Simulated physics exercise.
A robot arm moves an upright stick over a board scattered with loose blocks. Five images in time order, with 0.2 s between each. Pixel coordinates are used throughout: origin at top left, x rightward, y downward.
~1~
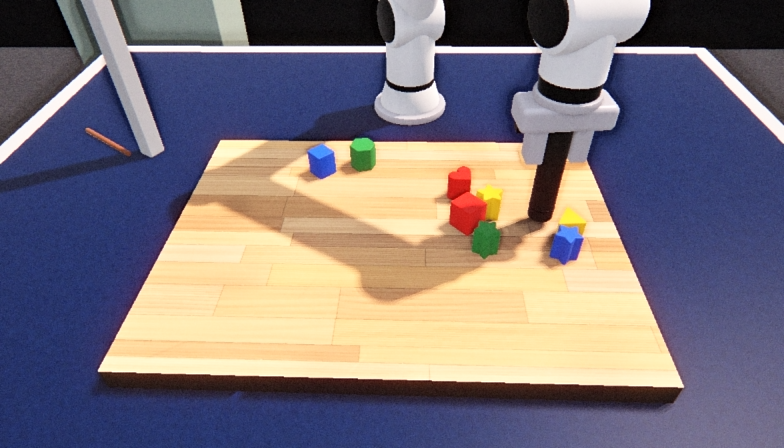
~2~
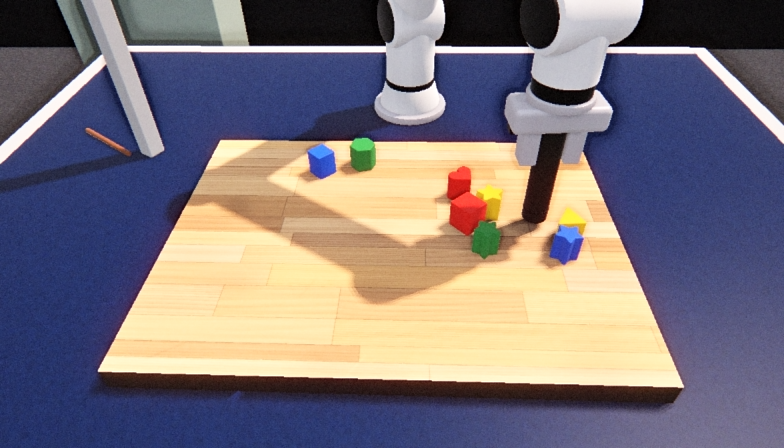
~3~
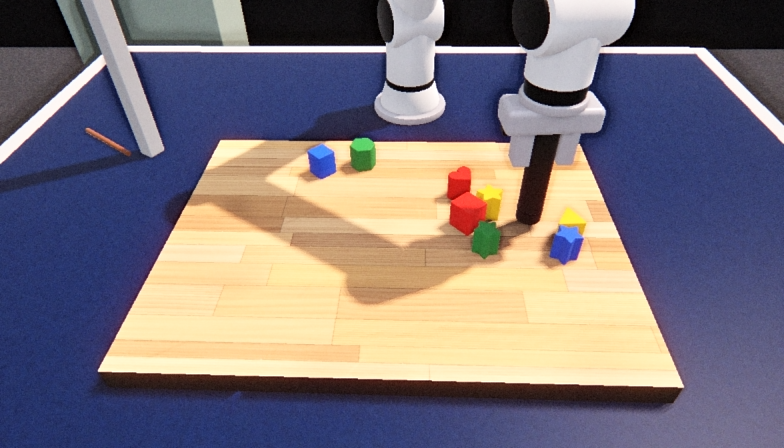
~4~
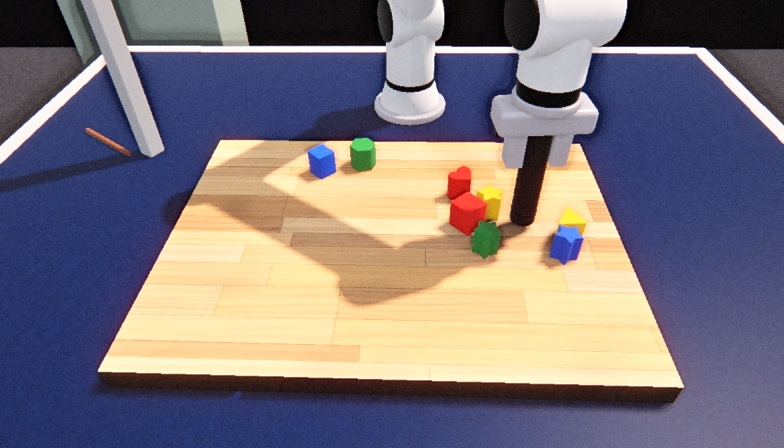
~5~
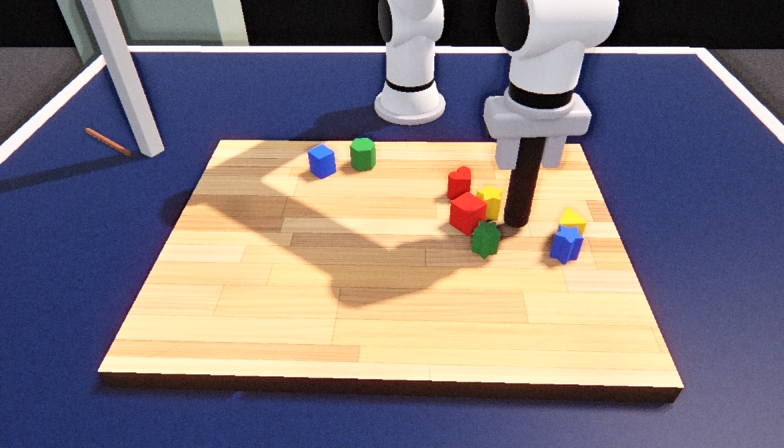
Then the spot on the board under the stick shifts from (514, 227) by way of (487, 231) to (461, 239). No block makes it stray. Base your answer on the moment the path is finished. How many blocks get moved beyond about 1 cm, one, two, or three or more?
Displaced: One.
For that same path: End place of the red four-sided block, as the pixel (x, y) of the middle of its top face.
Top centre: (454, 200).
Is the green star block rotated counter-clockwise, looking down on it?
Yes, I think so.
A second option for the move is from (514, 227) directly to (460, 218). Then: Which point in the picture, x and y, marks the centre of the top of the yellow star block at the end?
I expect it at (472, 185).
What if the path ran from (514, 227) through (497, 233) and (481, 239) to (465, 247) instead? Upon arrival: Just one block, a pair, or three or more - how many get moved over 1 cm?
One moves.
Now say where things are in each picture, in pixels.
Stick's lower end (540, 215); red four-sided block (469, 202); green star block (488, 228); yellow star block (491, 192), in the first frame.
Stick (534, 217); blocks still, in the second frame.
Stick (528, 218); blocks still, in the third frame.
Stick (522, 219); blocks still, in the fourth frame.
Stick (516, 221); red four-sided block (469, 202); green star block (488, 228); yellow star block (491, 192), in the fifth frame.
What follows on the original path. Halfway along, stick (487, 225); red four-sided block (462, 202).
At the end, stick (462, 233); red four-sided block (454, 200), turned 15° clockwise; green star block (485, 229), turned 35° anticlockwise; yellow star block still.
